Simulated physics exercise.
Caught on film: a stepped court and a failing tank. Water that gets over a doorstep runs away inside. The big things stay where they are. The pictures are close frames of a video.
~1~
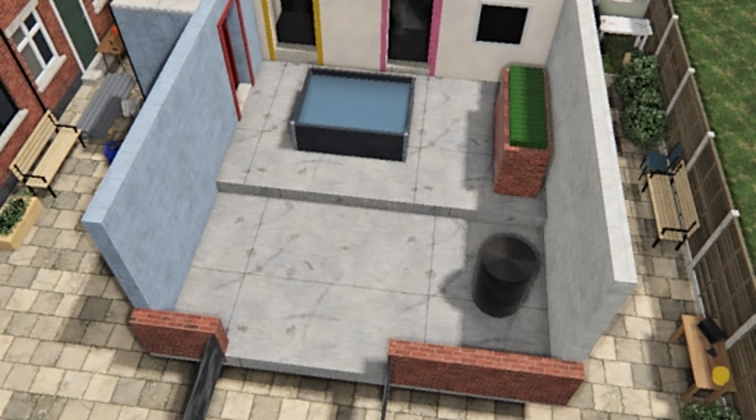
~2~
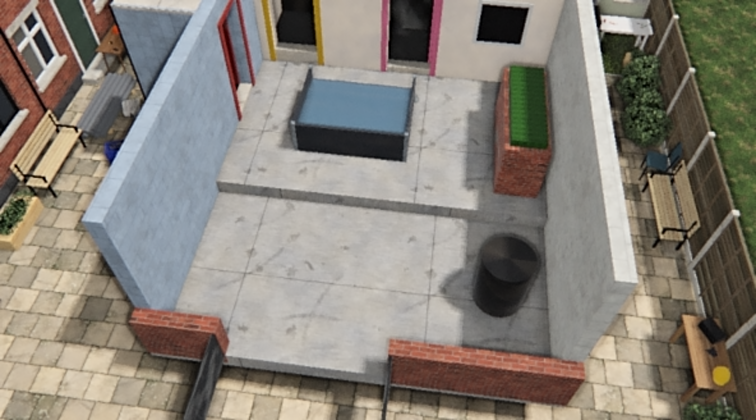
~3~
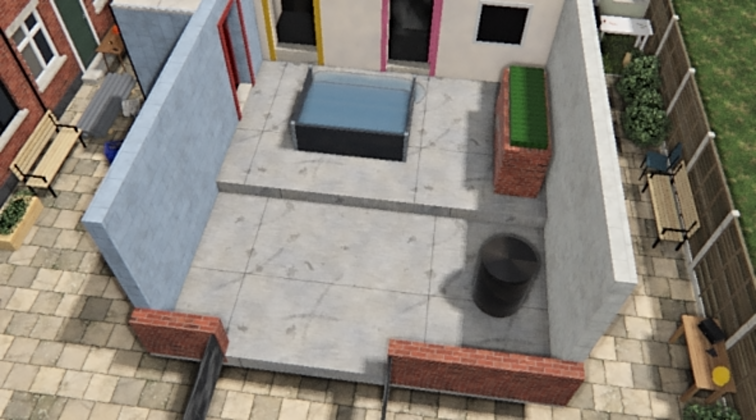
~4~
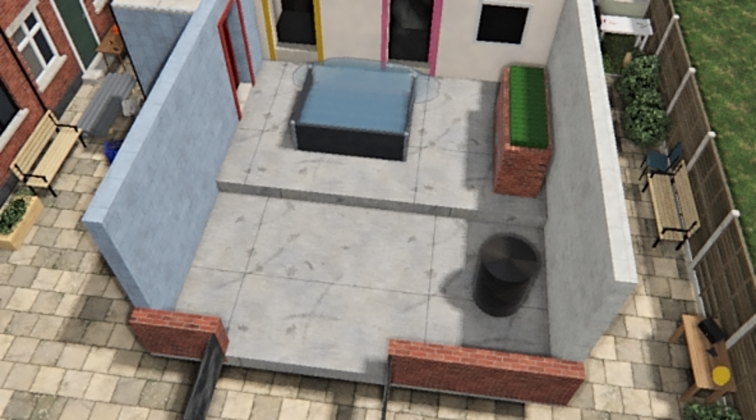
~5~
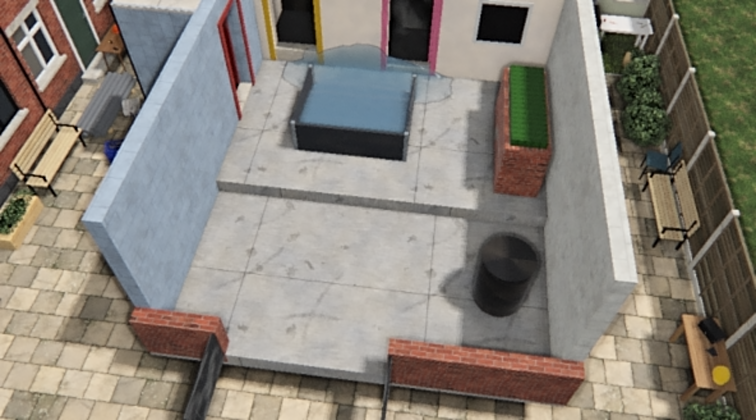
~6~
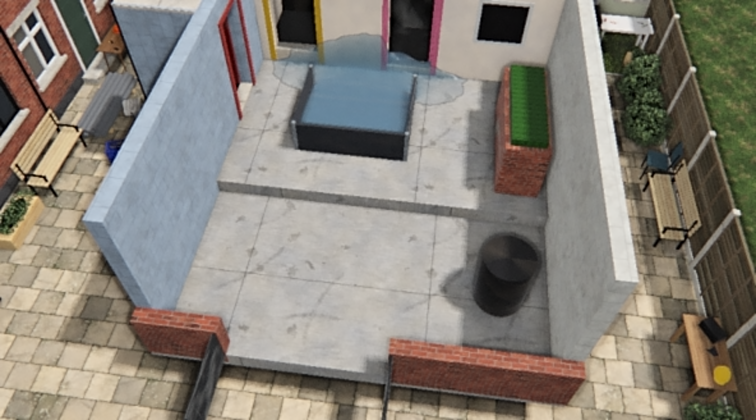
We see a walled, stepped concrete court with a dark tank of still blue water on its upper level. Water then pours from the tank's far side and spreads across the floor near the yellow- and pink-framed doorways, reaching further right.
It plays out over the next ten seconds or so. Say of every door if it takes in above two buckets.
The pink door floods; the red door floods; the yellow door holds within the limit.
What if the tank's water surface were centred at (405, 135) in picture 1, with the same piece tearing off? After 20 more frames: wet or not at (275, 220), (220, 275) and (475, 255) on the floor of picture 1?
One after the other: Free of water, no water, clear.
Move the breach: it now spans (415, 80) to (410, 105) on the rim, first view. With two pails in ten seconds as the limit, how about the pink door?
One by one: Pink is under.
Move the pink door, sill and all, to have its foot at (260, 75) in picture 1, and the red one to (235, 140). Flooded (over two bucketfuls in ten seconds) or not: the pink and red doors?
My reading: Pink lets more in, red lets less in.
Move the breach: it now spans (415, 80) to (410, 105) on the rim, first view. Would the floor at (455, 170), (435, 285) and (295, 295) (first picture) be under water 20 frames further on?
As listed: Flooded, awash, free of water.
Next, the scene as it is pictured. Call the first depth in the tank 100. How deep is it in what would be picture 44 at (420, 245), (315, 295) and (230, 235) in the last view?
Roughly 4, 2 and 4 per cent, in turn.
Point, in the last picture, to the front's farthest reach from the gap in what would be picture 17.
Close to (540, 89).
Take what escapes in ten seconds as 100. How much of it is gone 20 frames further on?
Roughly 55 per cent.
A moment on, water covers 15 % of the floor; the pink door far over two buckets in, the red door wet at the sill, nothing in, the yellow door wet at the sill, nothing in.
Next, water covers 25 % of the floor; the pink door far over two buckets in, the red door under two buckets in, the yellow door under two buckets in.
Then, water covers 50 % of the floor; the pink door far over two buckets in, the red door over two buckets in, the yellow door under two buckets in.
Later, water covers 80 % of the floor; the pink door far over two buckets in, the red door over two buckets in, the yellow door under two buckets in.
In the end, water covers 95 % of the floor; the pink door far over two buckets in, the red door over two buckets in, the yellow door under two buckets in.
